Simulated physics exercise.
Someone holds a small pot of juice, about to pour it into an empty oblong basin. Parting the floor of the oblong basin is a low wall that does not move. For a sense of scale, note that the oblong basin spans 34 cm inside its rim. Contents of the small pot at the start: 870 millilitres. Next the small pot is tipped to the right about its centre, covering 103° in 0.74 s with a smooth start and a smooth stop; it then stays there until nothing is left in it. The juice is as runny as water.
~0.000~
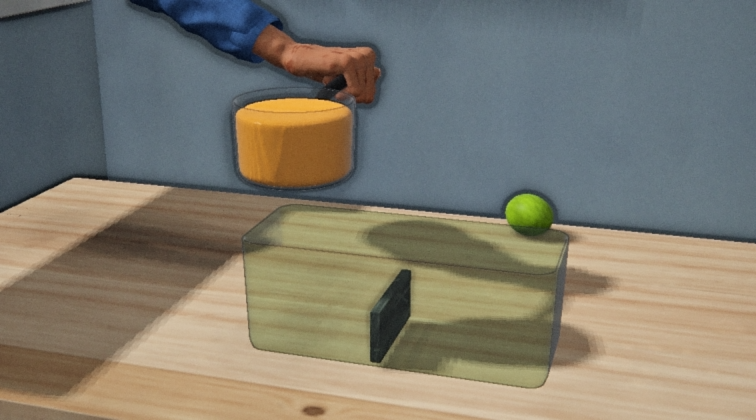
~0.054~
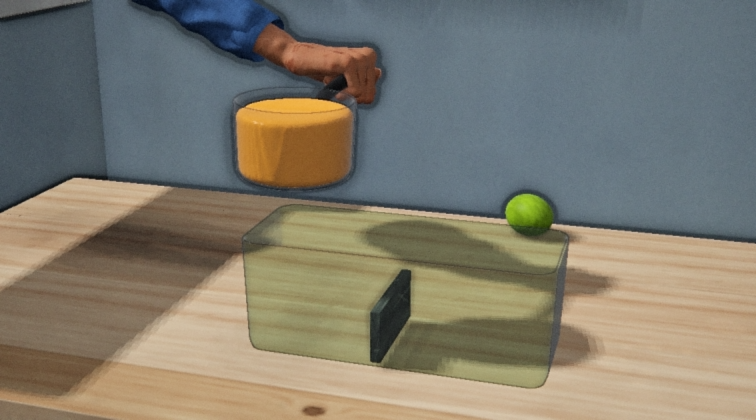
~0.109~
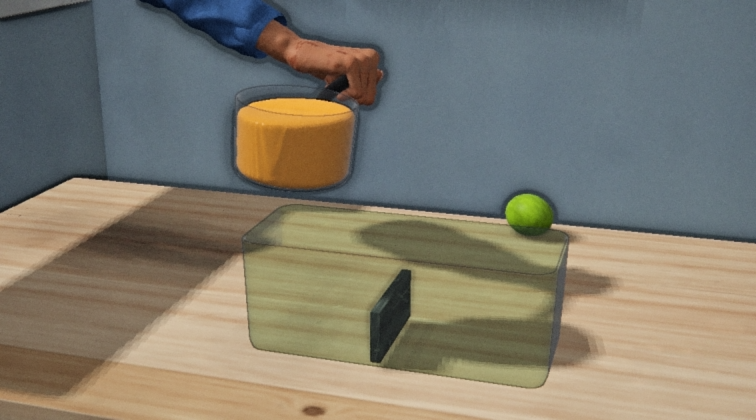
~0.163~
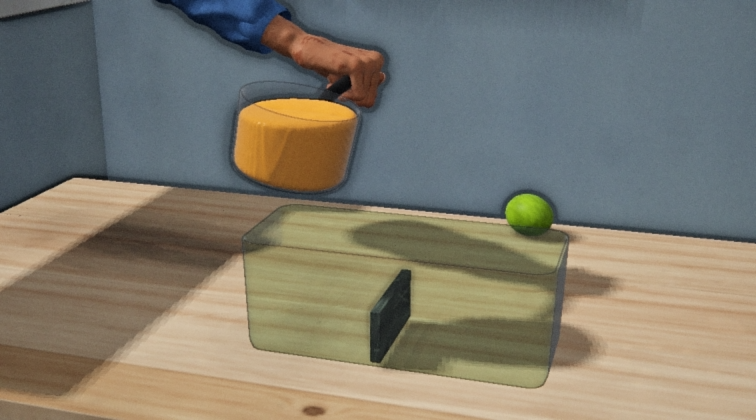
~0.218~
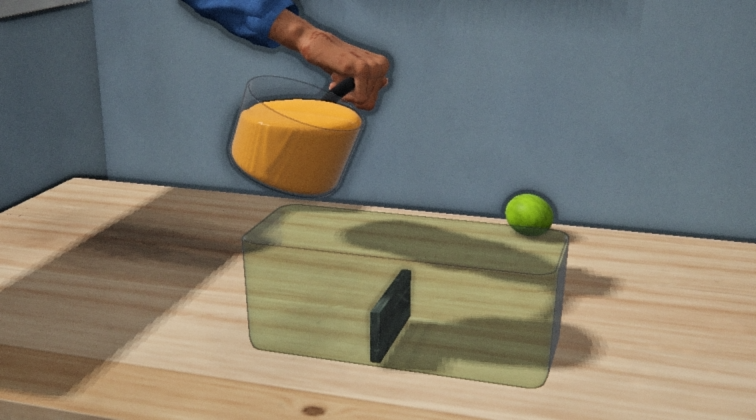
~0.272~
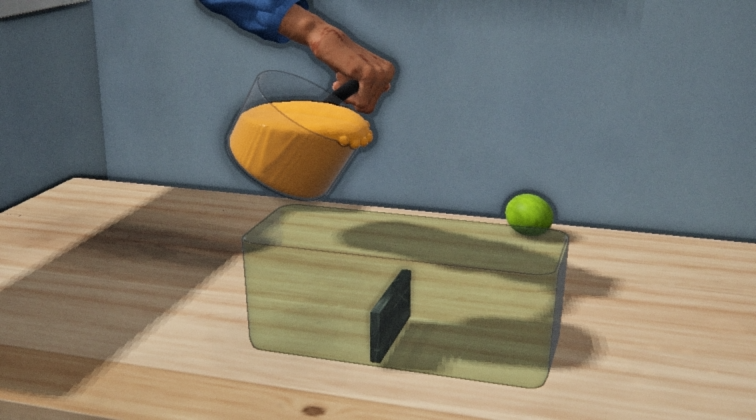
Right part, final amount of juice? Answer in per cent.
64 per cent.
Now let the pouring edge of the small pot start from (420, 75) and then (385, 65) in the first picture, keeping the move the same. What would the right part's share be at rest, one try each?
Respectively about 95 and 95 percent.
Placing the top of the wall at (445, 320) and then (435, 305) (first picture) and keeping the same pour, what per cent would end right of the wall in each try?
First try about 15 %, second try about 10 %.
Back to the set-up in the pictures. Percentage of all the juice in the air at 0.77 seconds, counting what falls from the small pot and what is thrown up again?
Near 5 percent.
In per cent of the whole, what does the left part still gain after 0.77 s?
I'd put it near 14 percent.
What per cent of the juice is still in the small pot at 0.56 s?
Roughly 40 per cent.
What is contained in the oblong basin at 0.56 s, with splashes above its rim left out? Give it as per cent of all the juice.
I'd estimate some 32 percent of the liquid.
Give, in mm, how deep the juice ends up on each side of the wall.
Left 16 mm, right 24 mm.
By 0.56 s the tilt is 89° and 41 per cent is still to pour, 3 is left of the wall and 29 right of it.
By 0.77 s the tilt is 103° and 9 per cent is still to pour, 22 is left of the wall and 64 right of it.
By 1.00 s the tilt is 103° and 1 per cent is still to pour, 34 is left of the wall and 64 right of it.
By 1.24 s the tilt is 103° and 0 per cent is still to pour, 36 is left of the wall and 64 right of it.
At rest 36 per cent lies left of the wall, 64 right of it and 0 outside.
